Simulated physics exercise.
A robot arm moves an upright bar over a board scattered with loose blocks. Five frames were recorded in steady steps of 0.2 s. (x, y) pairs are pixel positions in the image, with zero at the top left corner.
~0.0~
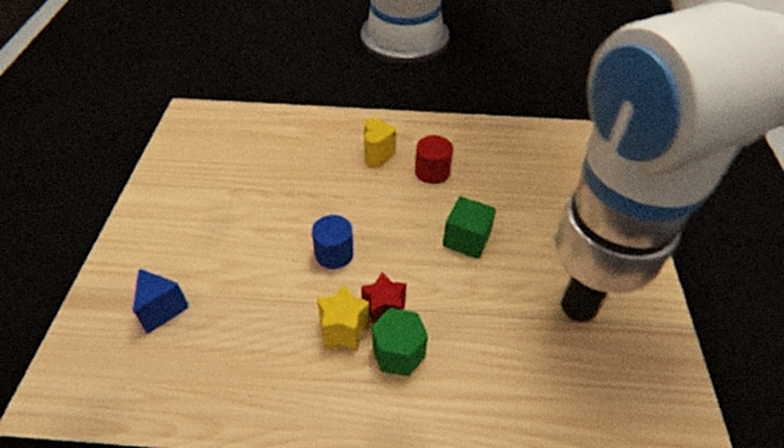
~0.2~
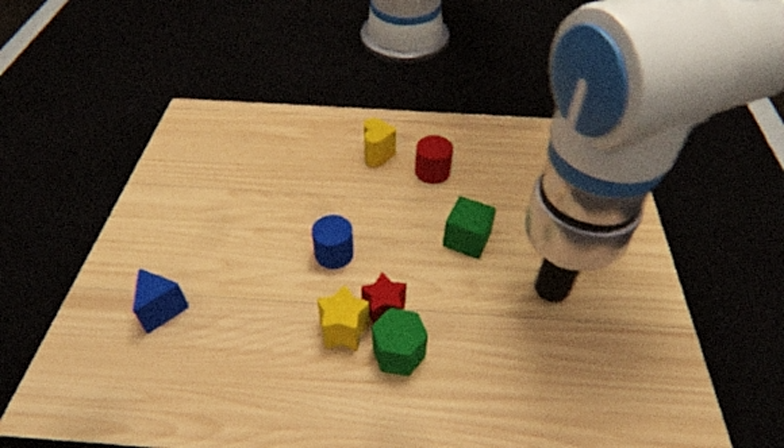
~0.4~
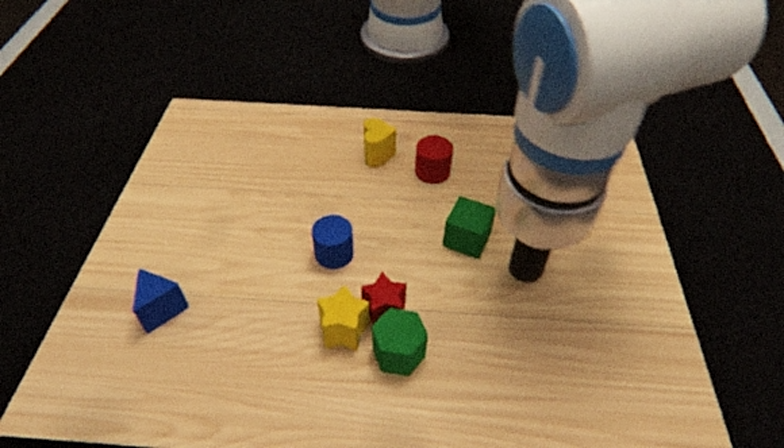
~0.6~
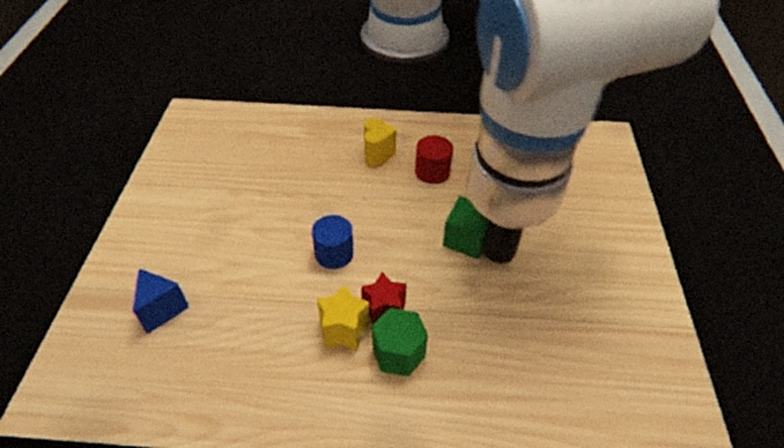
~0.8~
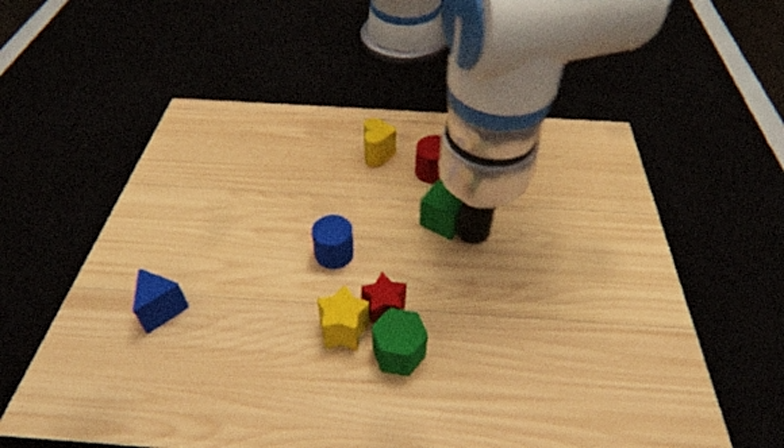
A white and blue robot arm holding a dark upright bar reaches over a pale wooden board on a black surface, seen from a raised, still viewpoint. Yellow and red blocks lie near the back, a blue cylinder and green cube near the middle, a blue triangle at left, and two stars beside a green hexagon in front. The arm sweeps the bar left and toward the back, then pushes the cube a little the same way.
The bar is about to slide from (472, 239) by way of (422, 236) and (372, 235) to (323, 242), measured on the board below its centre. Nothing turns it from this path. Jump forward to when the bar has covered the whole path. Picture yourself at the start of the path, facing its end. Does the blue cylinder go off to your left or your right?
It shifts to the left.
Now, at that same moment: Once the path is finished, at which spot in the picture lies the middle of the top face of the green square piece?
My estimate: (424, 185).
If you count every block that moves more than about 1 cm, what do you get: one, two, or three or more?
Number moved: 2.
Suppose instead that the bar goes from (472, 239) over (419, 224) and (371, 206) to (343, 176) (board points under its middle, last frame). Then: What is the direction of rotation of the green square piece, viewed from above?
Looking down on the board, it turns clockwise.
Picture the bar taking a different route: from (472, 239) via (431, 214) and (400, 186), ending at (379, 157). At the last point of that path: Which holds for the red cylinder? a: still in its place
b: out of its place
a (still in its place)
The first path, step by step. One third of the way, bar (422, 229); green square piece (424, 185), turned 55° clockwise.
Two thirds of the way, bar (370, 228); green square piece (424, 185), turned 60° clockwise.
At the end, bar (322, 235); blue cylinder (301, 245); green square piece (424, 185), turned 60° clockwise.
